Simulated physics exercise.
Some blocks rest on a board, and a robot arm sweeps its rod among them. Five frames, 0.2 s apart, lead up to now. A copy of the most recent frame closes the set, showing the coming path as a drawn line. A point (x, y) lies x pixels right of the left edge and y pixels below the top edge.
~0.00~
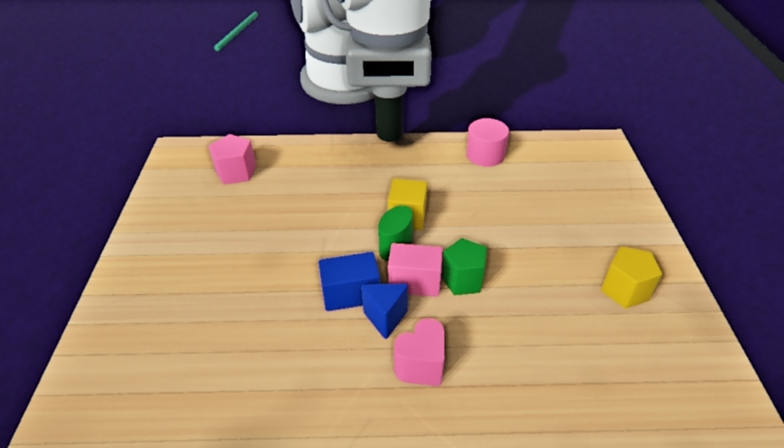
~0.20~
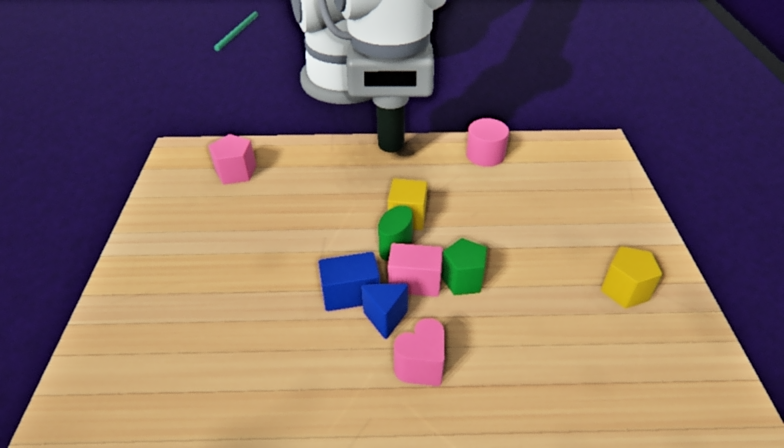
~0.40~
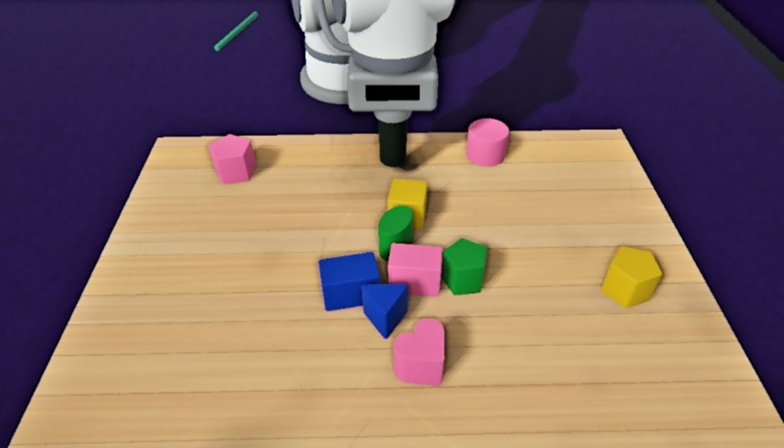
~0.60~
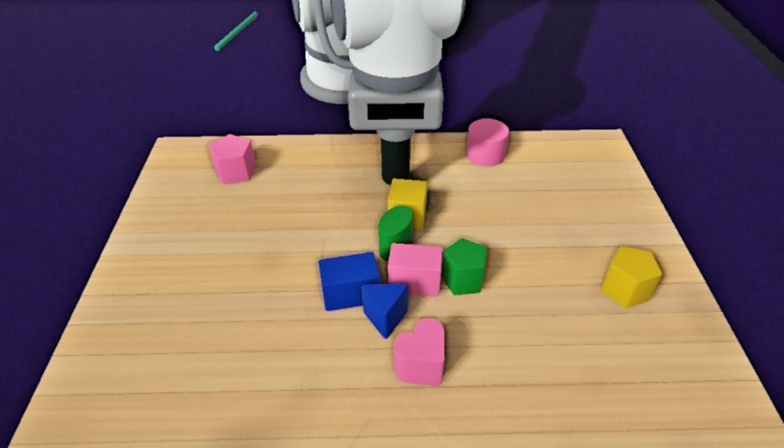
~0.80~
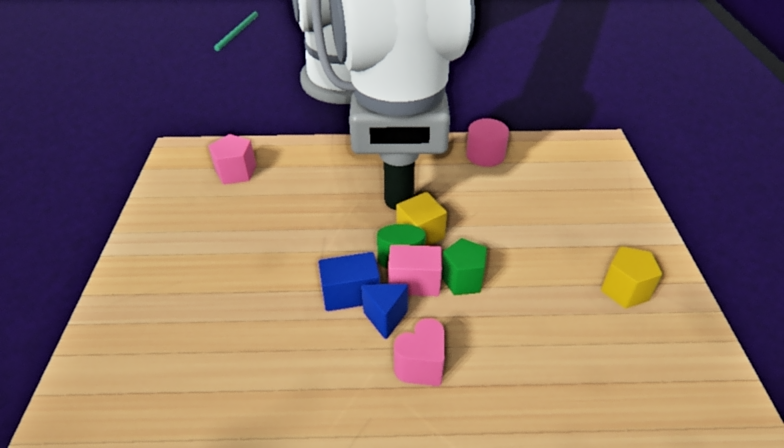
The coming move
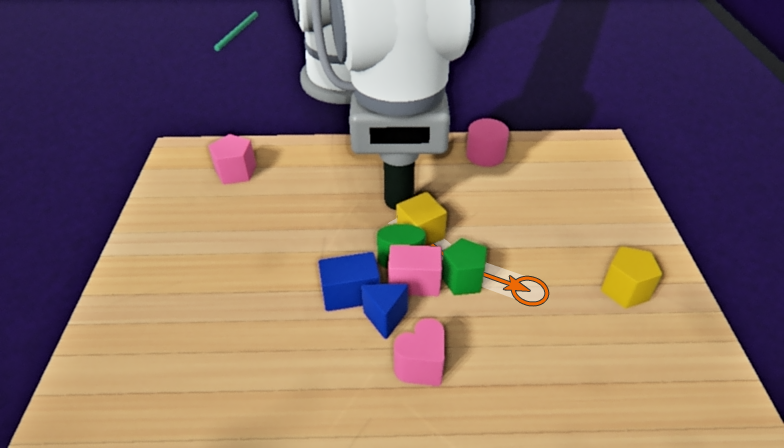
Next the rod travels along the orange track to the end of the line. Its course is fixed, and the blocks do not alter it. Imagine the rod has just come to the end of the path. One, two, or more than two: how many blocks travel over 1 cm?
It should be two, as far as I can tell.
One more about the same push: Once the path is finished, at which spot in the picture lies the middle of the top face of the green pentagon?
(533, 328)
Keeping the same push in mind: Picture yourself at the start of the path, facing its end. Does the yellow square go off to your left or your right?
The right-hand side.
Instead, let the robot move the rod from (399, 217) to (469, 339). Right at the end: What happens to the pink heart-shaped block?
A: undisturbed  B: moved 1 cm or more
The correct letter is A.
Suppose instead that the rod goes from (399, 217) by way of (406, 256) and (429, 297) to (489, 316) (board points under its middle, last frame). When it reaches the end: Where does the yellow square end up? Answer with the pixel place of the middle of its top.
Answer: (442, 225).
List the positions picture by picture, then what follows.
In the first picture, tip of the rod at (390, 136), middles of tops, green oval block at (396, 219), yellow square at (408, 191), green pentagon at (467, 254).
In the second picture, rod at (391, 146), nothing pushed.
In the third picture, rod at (393, 160), nothing pushed.
In the fourth picture, rod at (396, 179), nothing pushed.
In the fifth picture, rod at (399, 202), green oval block at (401, 233), yellow square at (422, 208), green pentagon at (467, 254).
The line goes from (399, 217) through (452, 260) to (530, 291).
The first path, step by step. One third of the way, rod at (434, 231); yellow square at (461, 236); green pentagon at (480, 266).
Two thirds of the way, rod at (479, 257); yellow square at (507, 268); green pentagon at (517, 303), turned 15° clockwise.
At the end, rod at (534, 276); green oval block unmoved; yellow square at (554, 297), turned 45° clockwise; green pentagon at (533, 328), turned 55° clockwise.
